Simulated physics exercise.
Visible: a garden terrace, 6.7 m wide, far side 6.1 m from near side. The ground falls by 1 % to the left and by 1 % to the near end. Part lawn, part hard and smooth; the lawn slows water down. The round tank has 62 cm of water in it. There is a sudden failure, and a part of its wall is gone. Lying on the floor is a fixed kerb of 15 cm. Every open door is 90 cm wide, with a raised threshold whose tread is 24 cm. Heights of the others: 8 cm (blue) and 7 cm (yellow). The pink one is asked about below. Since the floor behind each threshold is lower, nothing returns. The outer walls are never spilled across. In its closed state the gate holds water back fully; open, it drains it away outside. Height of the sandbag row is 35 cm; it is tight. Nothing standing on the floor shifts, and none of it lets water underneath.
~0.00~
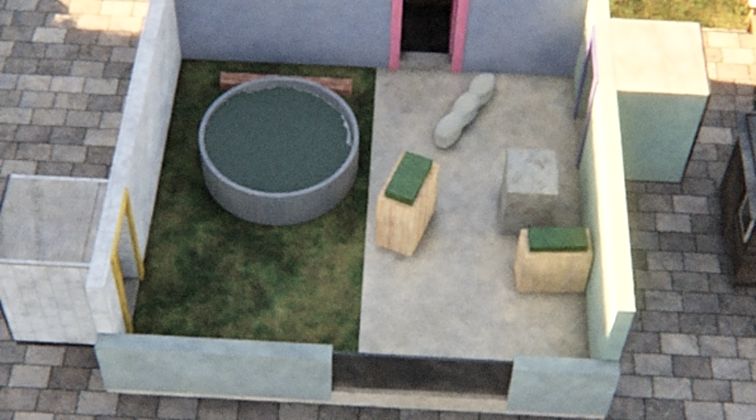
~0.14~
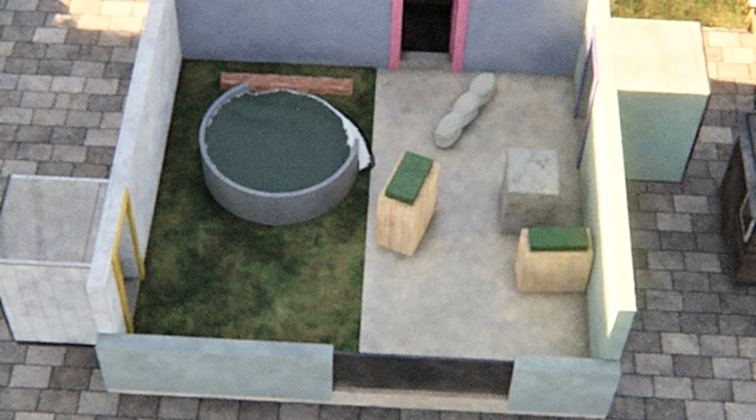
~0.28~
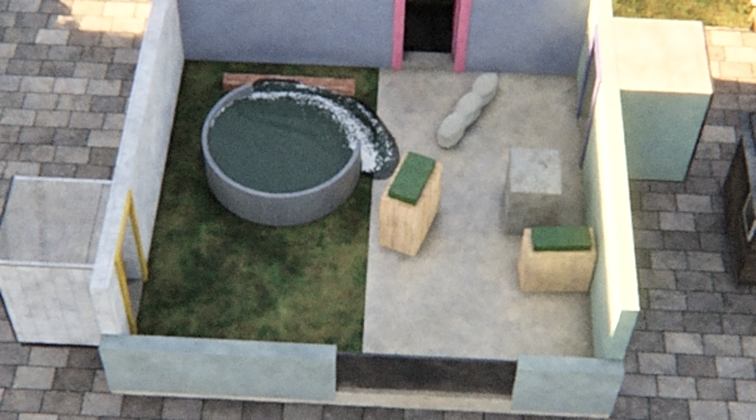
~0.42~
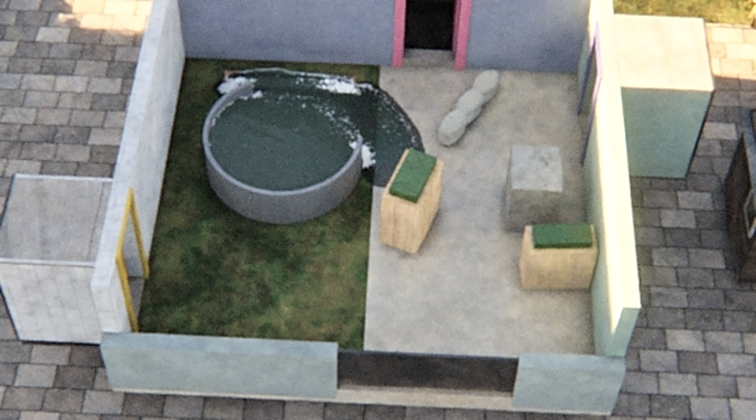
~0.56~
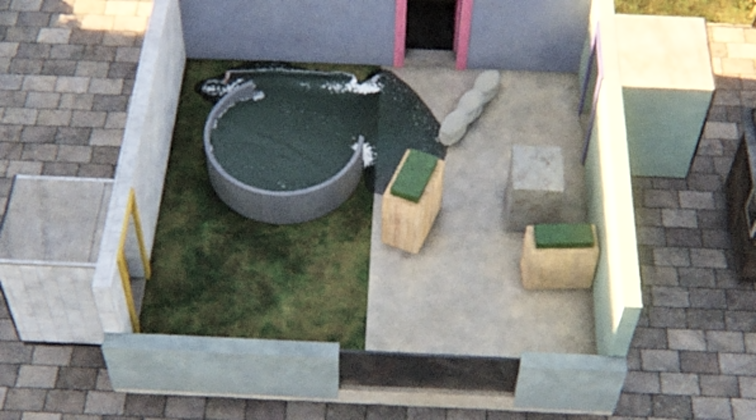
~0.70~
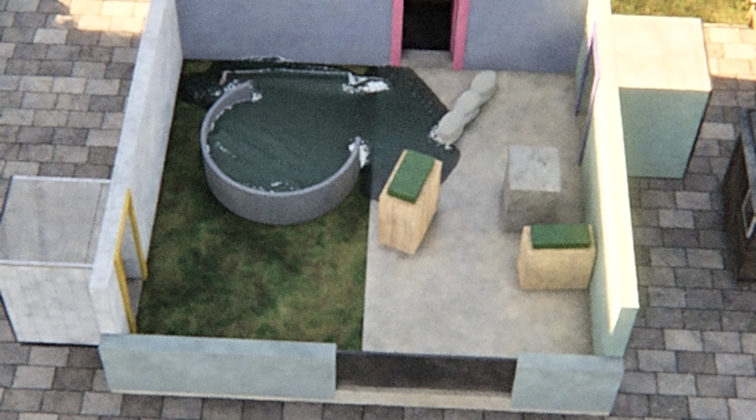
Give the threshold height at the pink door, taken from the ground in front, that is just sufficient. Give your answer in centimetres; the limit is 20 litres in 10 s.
Roughly 27 cm above the ground in front.
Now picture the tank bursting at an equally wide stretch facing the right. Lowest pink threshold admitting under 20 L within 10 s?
Some 20 cm.
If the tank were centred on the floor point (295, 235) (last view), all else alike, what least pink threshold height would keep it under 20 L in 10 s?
Some 26 cm.
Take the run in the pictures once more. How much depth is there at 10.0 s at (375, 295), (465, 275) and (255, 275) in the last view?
5, 4 and 8 cm, respectively.
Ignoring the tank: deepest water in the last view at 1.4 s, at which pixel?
Around pixel (328, 94).
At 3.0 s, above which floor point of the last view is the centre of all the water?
The water is centred around (349, 126) in the last picture's pixels.
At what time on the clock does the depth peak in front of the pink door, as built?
Roughly at 2.8 s.
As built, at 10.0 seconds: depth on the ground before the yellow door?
It comes to about 13.5 centimetres deep.
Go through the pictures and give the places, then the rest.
The first picture shows the round tank at (279, 138) is whole and still, 62 cm deep; the pink door at (428, 27) is dry.
In the second picture, the gap is on the far side, the front 0.3 m out at a hidden place; the back of the round tank holds 62 cm.
In the third picture, the gap is on the far side, the front 0.6 m out at (395, 153); the back of the round tank holds 62 cm.
In the fourth picture, the gap is on the far side, the front 1.0 m out at (418, 143); the back of the round tank holds 62 cm.
In the fifth picture, the front is at (438, 130), 1.4 m from the gap on the far side; 4.8 m2 of floor is wet, 62 cm left at the back.
In the sixth picture, water pours out on the far side and has run 1.7 m, to (405, 68); about 8 cm deep outside, 56 cm at the back; the pink door at (429, 25), 2.1 m from the gap, is still 0.3 m from the nearest water.
After 1.4 s water covers 25 % of the floor, deepest (38 cm) near (328, 94); 24 cm at the pink door, 1 litre in over its 17 cm threshold.
After 3.0 s water covers 45 % of the floor, deepest (30 cm) near (447, 74); 30 cm at the pink door, 64 litres in over its 17 cm threshold.
After 10.0 s water covers 95 % of the floor, deepest (14 cm) near (128, 367); 7 cm at the pink door, 97 litres in over its 17 cm threshold.
At the pink door as built, the water arrived by 0.9 s and peaked near 32 cm at 2.8 s.
With a threshold of 24 cm, 32 litres would have come in within the 10 s; with 32.5 cm, 5 litres. So under 20 litres takes about 27 cm.
